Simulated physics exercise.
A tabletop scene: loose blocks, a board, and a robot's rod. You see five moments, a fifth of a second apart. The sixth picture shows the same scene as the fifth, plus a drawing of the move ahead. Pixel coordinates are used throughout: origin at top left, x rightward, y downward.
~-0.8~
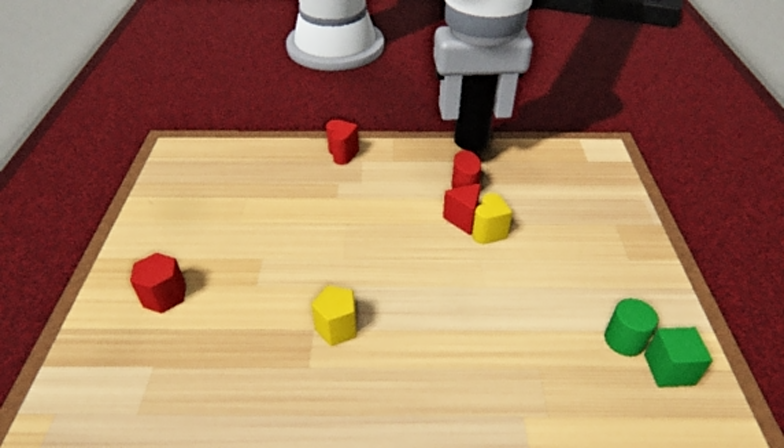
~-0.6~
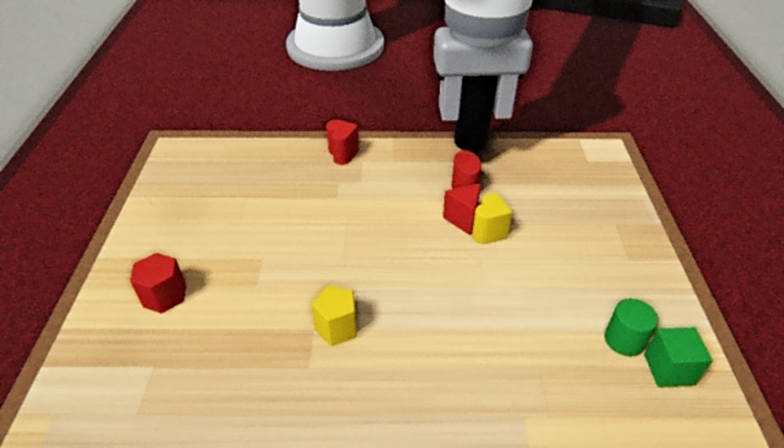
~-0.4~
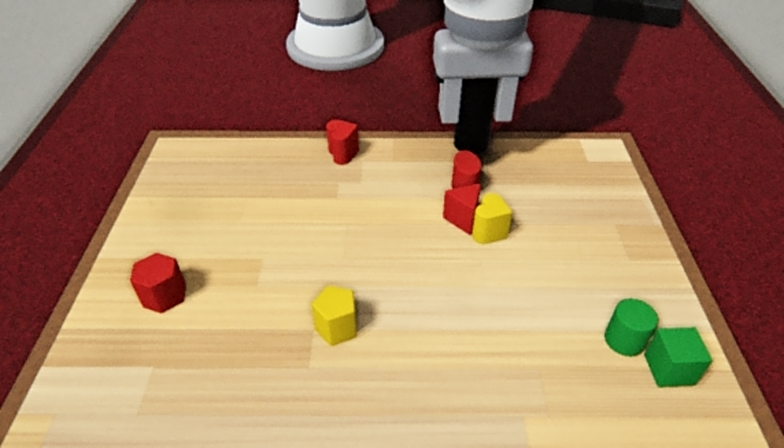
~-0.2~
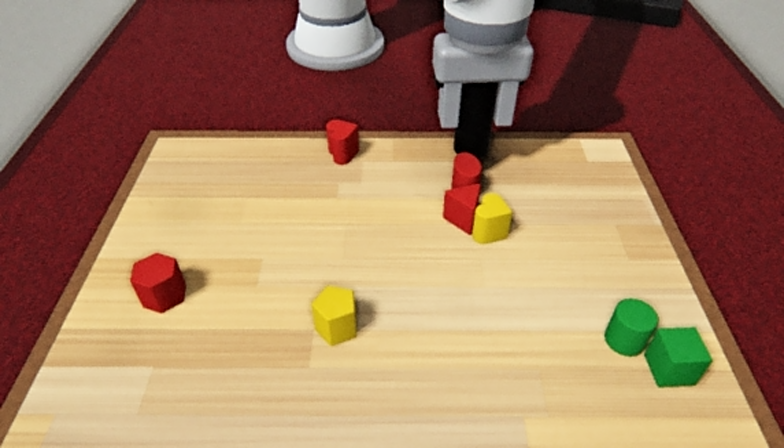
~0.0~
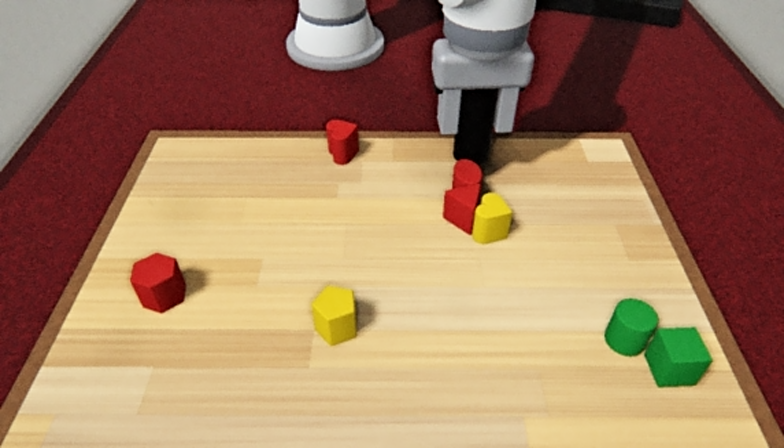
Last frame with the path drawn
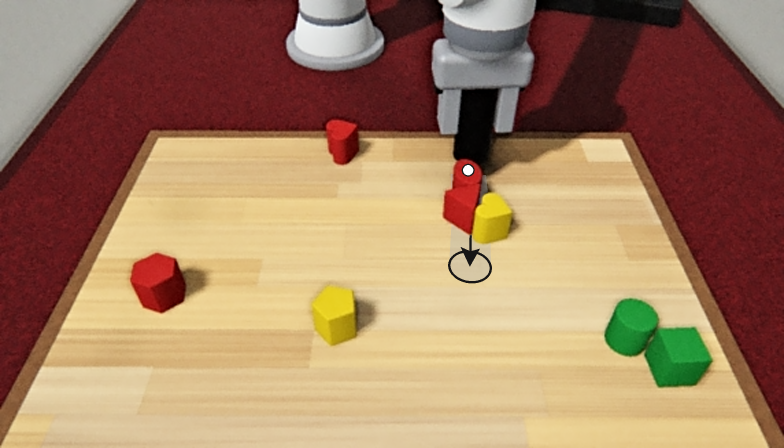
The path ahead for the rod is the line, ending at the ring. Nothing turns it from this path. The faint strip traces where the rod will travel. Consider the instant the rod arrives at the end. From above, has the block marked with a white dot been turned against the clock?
Going by the path, yes.
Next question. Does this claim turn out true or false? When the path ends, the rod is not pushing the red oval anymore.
The statement is incorrect.
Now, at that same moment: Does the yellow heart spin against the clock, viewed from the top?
Yes, that is how it ends up.
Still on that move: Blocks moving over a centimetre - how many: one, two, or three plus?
It will shift three or more blocks.
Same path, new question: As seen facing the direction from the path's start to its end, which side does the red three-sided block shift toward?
The right-hand side.
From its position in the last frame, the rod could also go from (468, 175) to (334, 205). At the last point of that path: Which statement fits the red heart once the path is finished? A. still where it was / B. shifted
A: Still where it was.
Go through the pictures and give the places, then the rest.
The first picture shows rod tip at (471, 141); block tops, red three-sided block at (466, 193); red oval at (468, 161); yellow heart at (493, 205).
The second picture shows rod at (471, 142); blocks unchanged.
The third picture shows rod at (471, 145); blocks unchanged.
The fourth picture shows rod at (471, 149); red oval at (468, 163).
The fifth picture shows rod at (471, 156); red three-sided block at (466, 193); red oval at (468, 170); yellow heart at (493, 205).
Path on the board, in a line from (468, 175) to (470, 266); the dot is on the red oval.
On the path given first. One third of the way, rod at (473, 183); red three-sided block at (462, 219), turned 55° clockwise; red oval at (473, 200); yellow heart at (503, 214), turned 15° anticlockwise.
Two thirds of the way, rod at (473, 213); red three-sided block at (453, 239), turned 85° clockwise; red oval at (481, 233), turned 30° anticlockwise; yellow heart at (511, 222), turned 50° anticlockwise.
At the end, rod at (473, 247); red three-sided block at (442, 251), turned 95° clockwise; red oval at (495, 264), turned 85° anticlockwise; yellow heart at (517, 232), turned 105° anticlockwise.
